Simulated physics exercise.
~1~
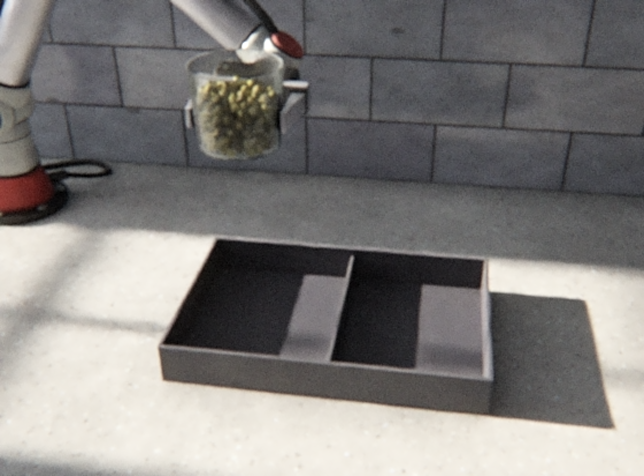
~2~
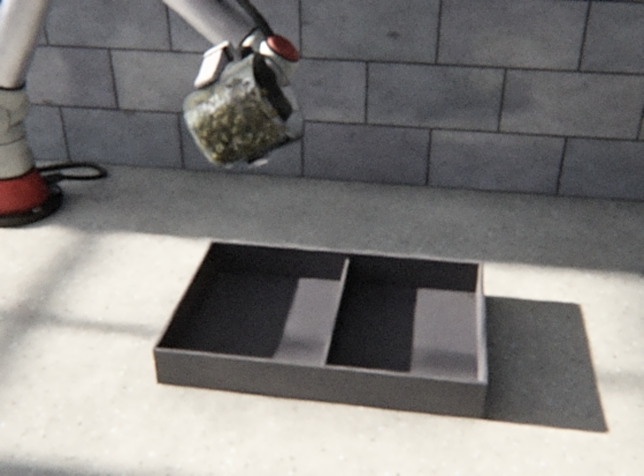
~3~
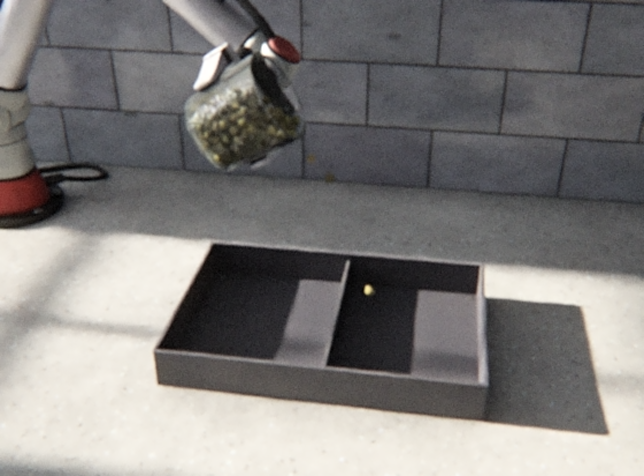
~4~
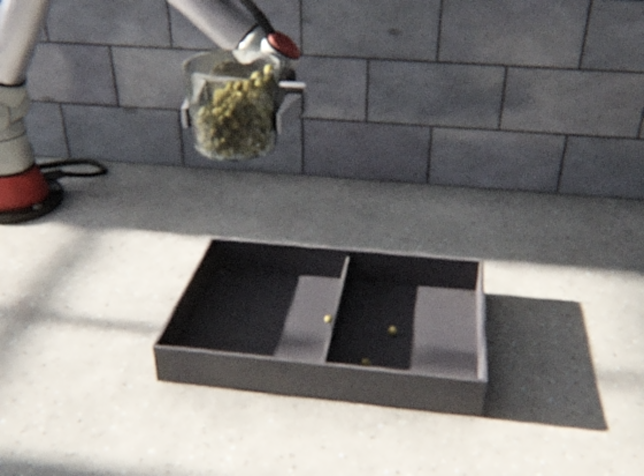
To begin with, a robot arm holds a clear beaker heaped with small yellowish-green beads above a dark tray split into two parts, which sits on a pale counter before a grey brick wall. The arm then tips the beaker over to the right, and the beads slump towards its lower side. While it is still tilted, a single bead drops into the right part of the tray. Finally the arm swings the beaker back upright, still nearly full, with only a few stray beads lying in the tray, on either side of the divider.
